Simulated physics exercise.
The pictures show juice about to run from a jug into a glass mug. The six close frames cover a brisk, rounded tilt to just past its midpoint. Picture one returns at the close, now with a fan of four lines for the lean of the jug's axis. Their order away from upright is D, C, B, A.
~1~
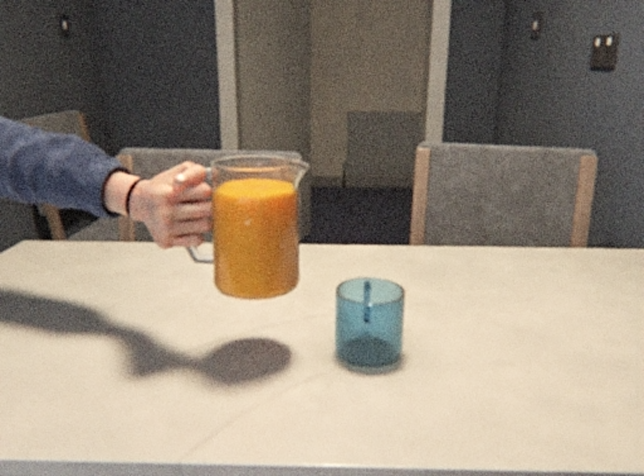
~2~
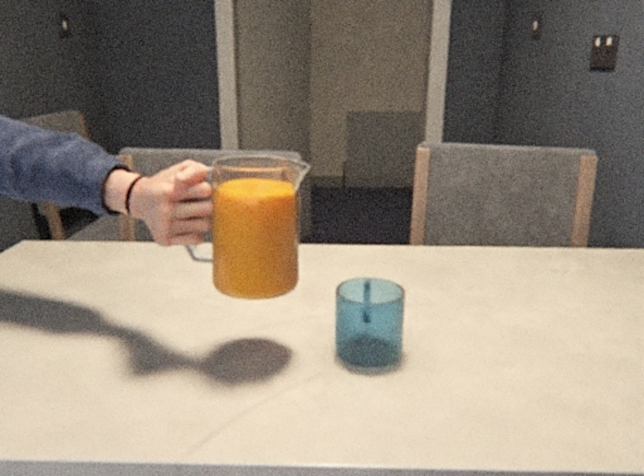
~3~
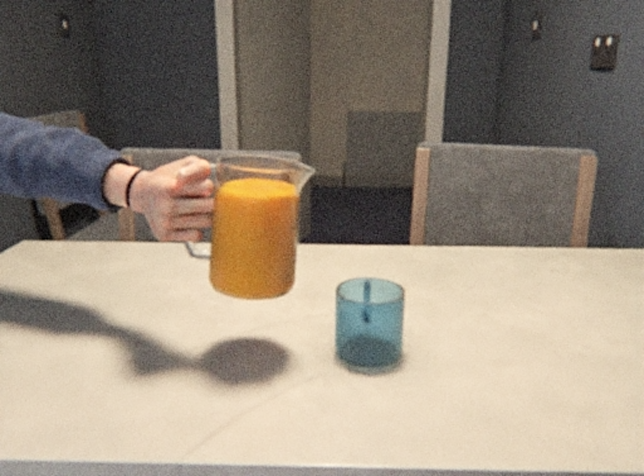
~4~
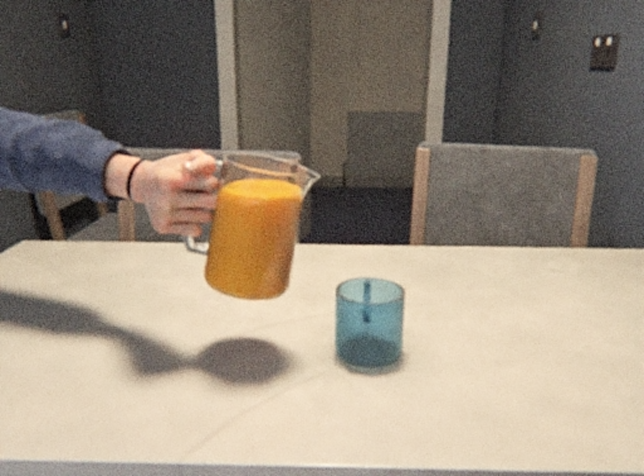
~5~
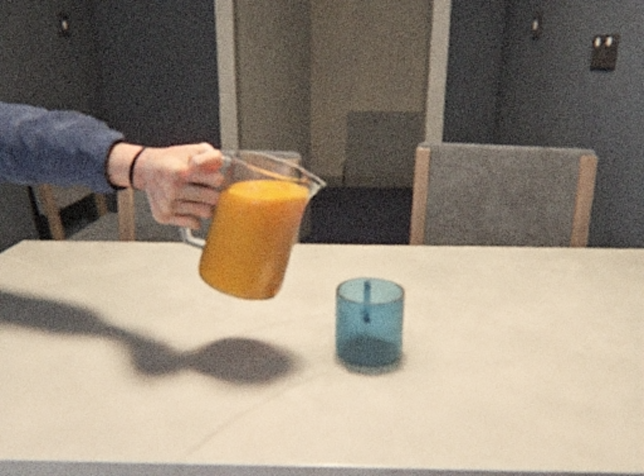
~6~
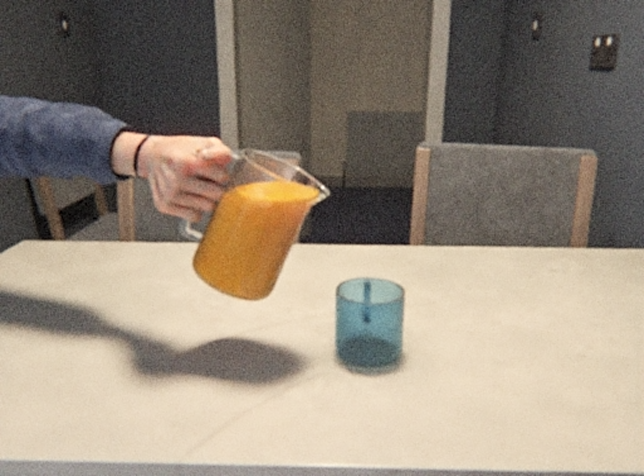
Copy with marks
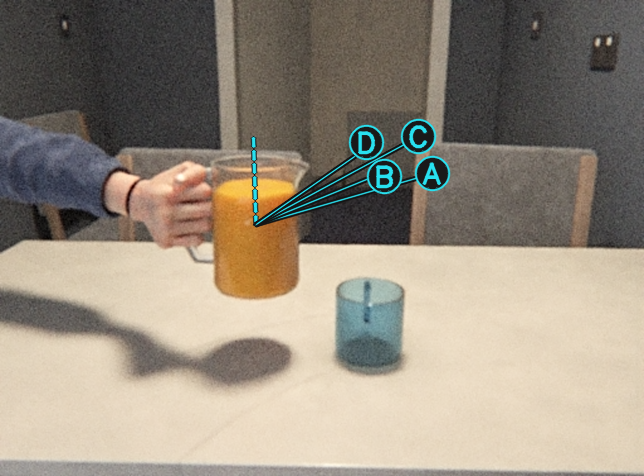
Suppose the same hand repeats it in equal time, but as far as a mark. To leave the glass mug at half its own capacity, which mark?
Best: C.
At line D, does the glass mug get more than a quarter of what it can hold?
Yes.
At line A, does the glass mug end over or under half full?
Over.
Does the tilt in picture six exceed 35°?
No, it does not.
In cyan, A at (416, 178); B at (367, 179); C at (403, 144); D at (355, 156).
If A is chosen, the glass mug ends with about 78 % of what it can hold; 4 % of the juice is spilt.
If B is chosen, the glass mug ends with about 64 % of what it can hold.
If C is chosen, the glass mug ends with about 48 % of what it can hold.
If D is chosen, the glass mug ends with about 34 % of what it can hold.
